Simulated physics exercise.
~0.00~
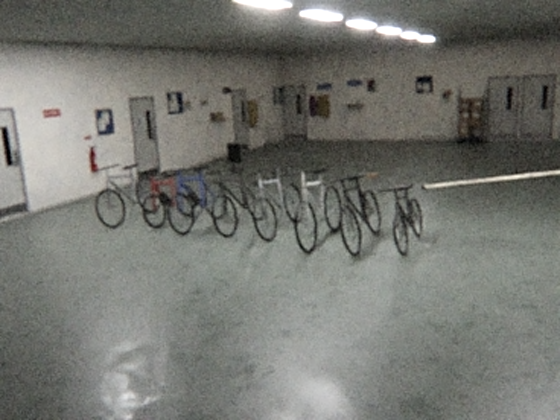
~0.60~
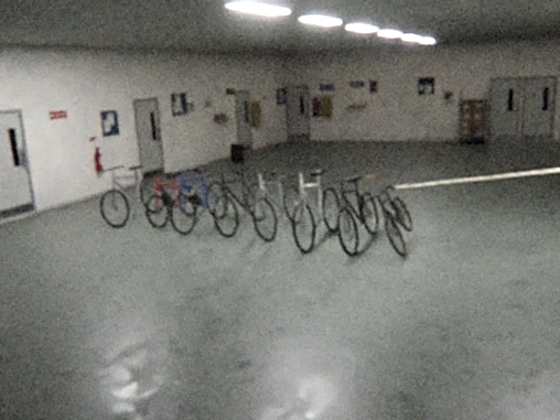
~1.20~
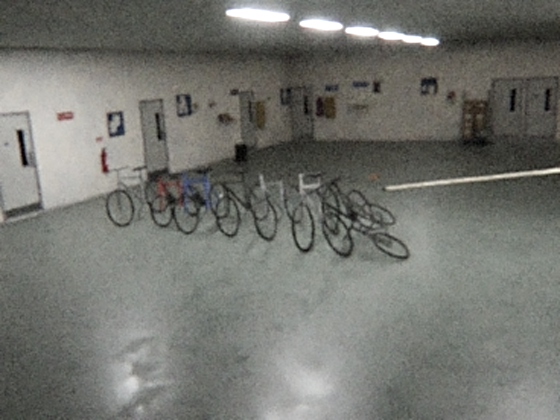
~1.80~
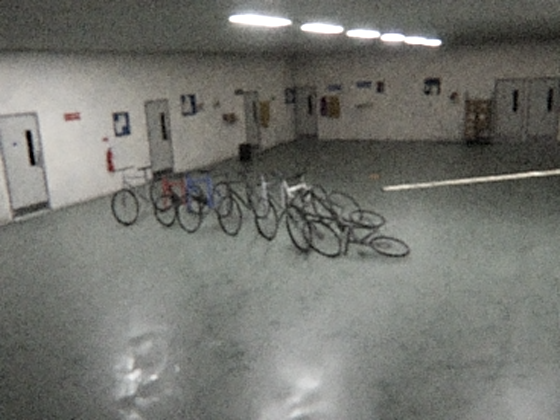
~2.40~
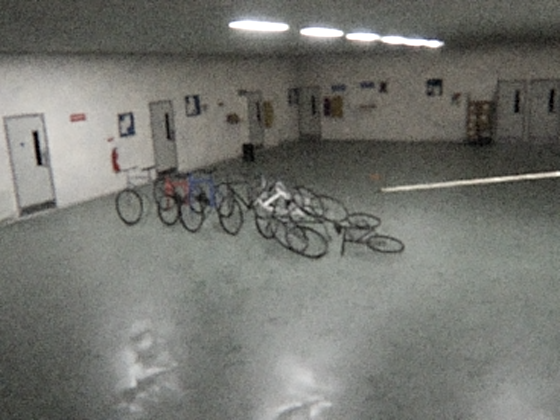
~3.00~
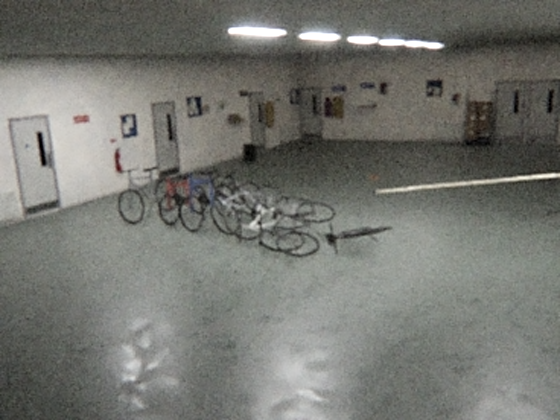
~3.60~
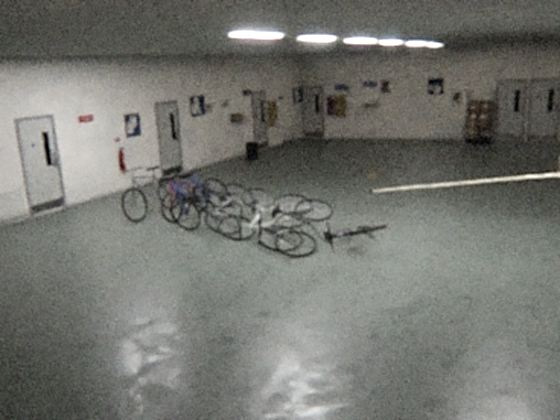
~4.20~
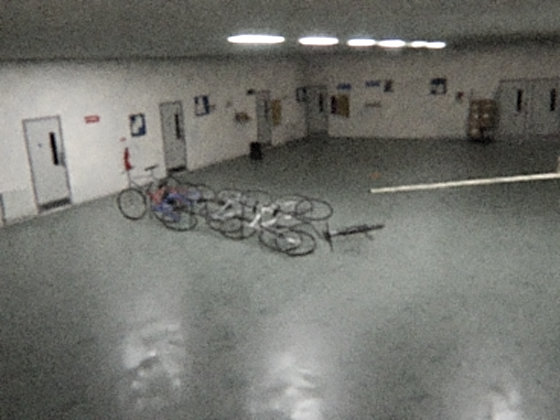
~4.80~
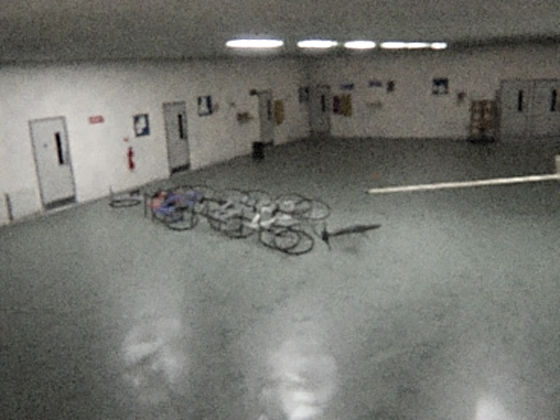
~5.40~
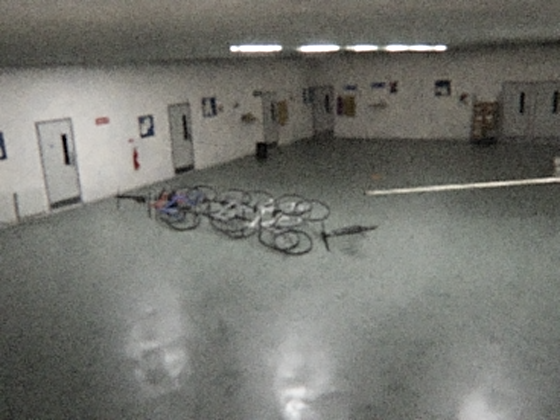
The bicycle at the right end of a leaning row tipped over to the right in a big grey hall, and the others toppled one after another towards the left, the red and blue ones included, until every bike lay flat on the floor in a tangled line.
